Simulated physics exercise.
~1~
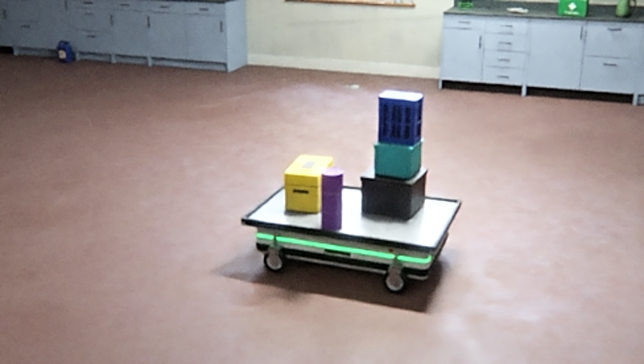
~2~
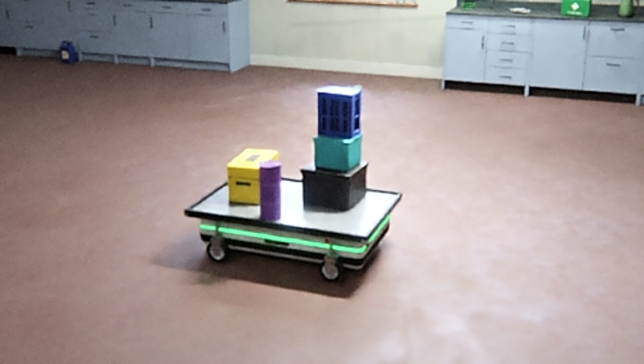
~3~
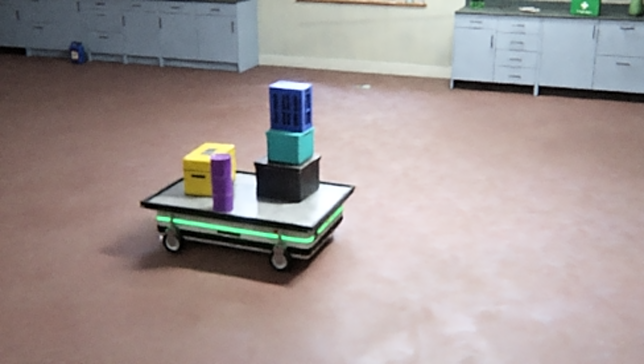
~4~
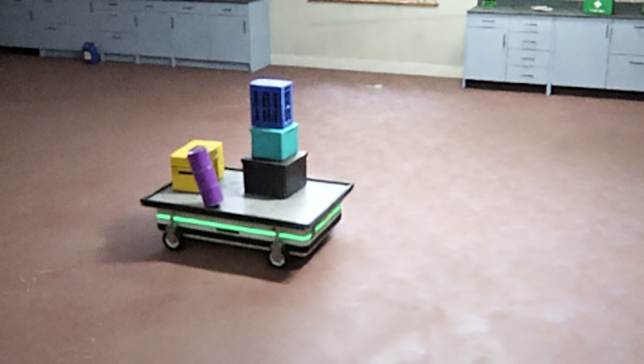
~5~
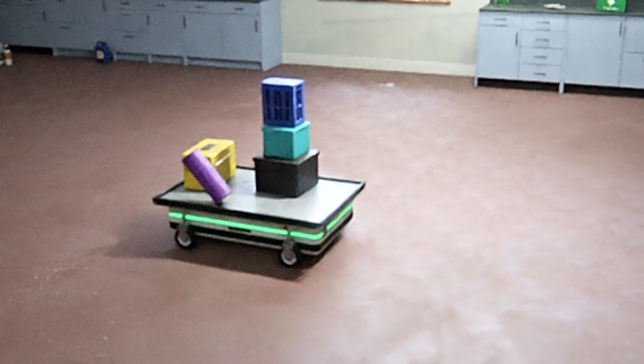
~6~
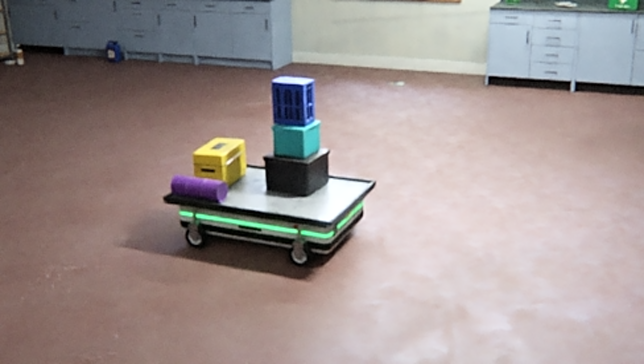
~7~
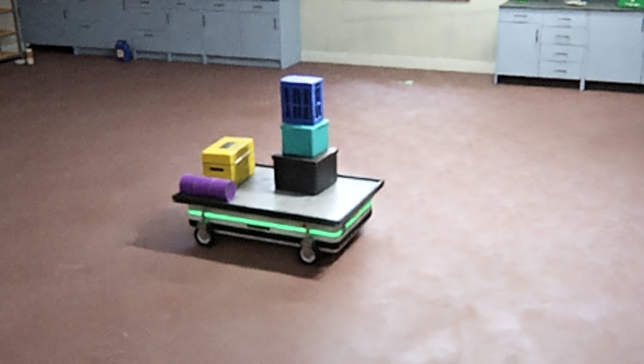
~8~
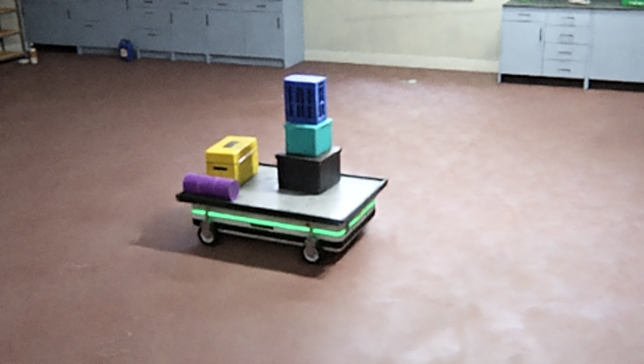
A flat delivery cart with a green light strip rolls across a reddish-brown floor, seen from slightly above, with grey-blue cabinets along the far wall. On its deck sit a yellow toolbox at the left, a purple canister standing beside it, and a stack at the right with a black tote below, a turquoise tote in the middle and a blue crate on top. The cart moves left and comes to a stop. The canister then tips leftward and falls onto its side. It ends lying at the deck's left edge, still aboard, while the stack stays standing.
